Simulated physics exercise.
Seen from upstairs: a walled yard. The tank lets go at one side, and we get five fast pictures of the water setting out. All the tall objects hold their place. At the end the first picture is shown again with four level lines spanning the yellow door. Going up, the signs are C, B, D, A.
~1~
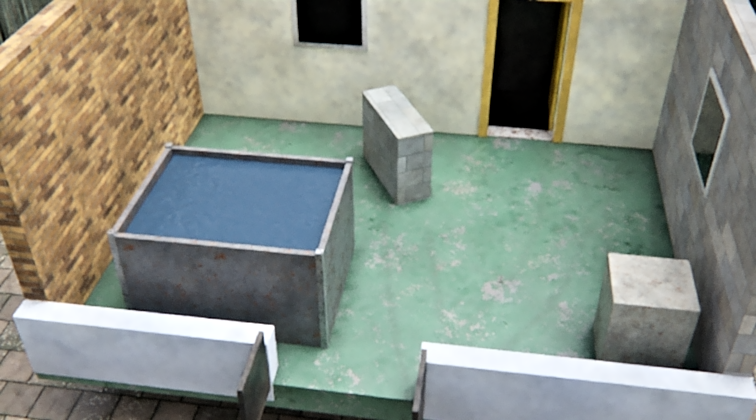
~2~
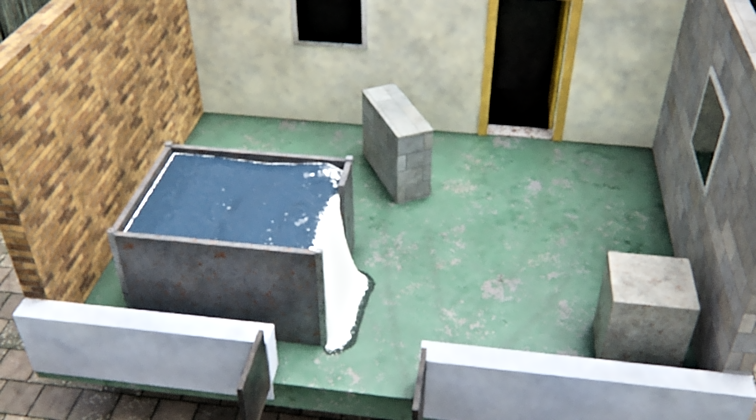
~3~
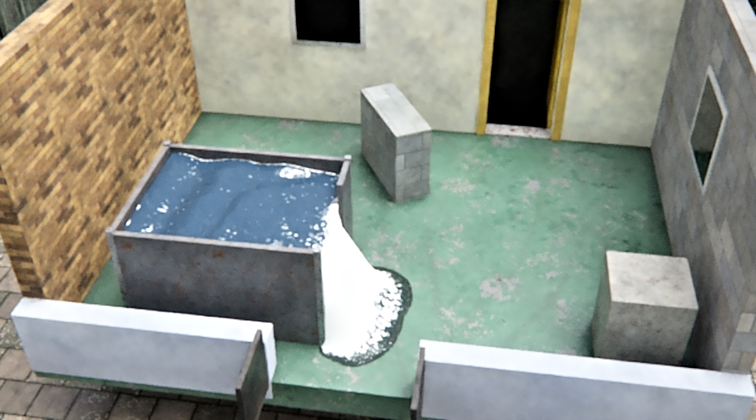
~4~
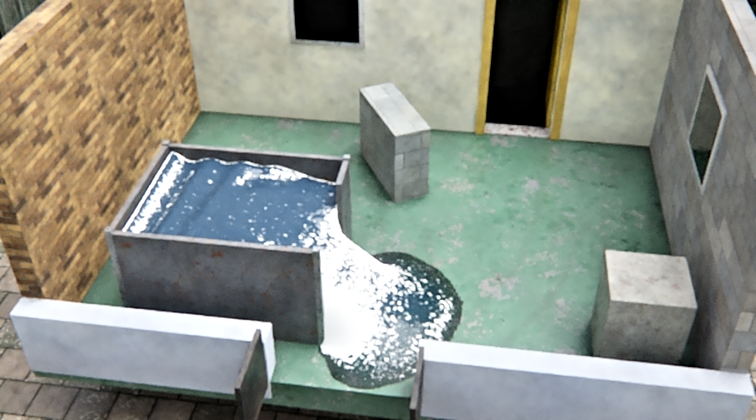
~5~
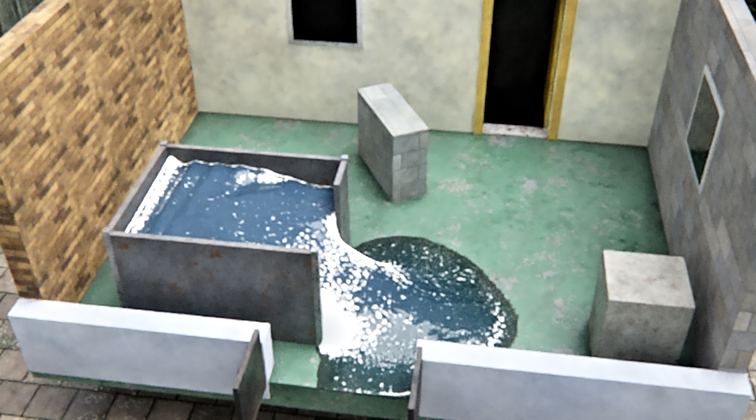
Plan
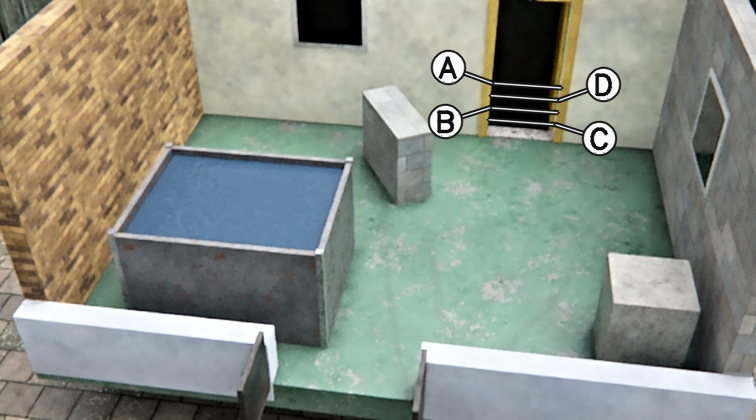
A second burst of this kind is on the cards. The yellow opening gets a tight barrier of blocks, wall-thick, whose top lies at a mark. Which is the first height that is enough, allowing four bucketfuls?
C.
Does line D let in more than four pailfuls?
No, that is safe.
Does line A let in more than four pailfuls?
No, that is safe.
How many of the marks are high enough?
All of the four.
On the marked copy, A at (526, 85); B at (523, 110); C at (522, 122); D at (524, 98); from the bottom up C, B, D, A.
If A is chosen, nothing gets over.
If B is chosen, nothing gets over.
If C is chosen, a splash gets over, under a bucket.
If D is chosen, nothing gets over.
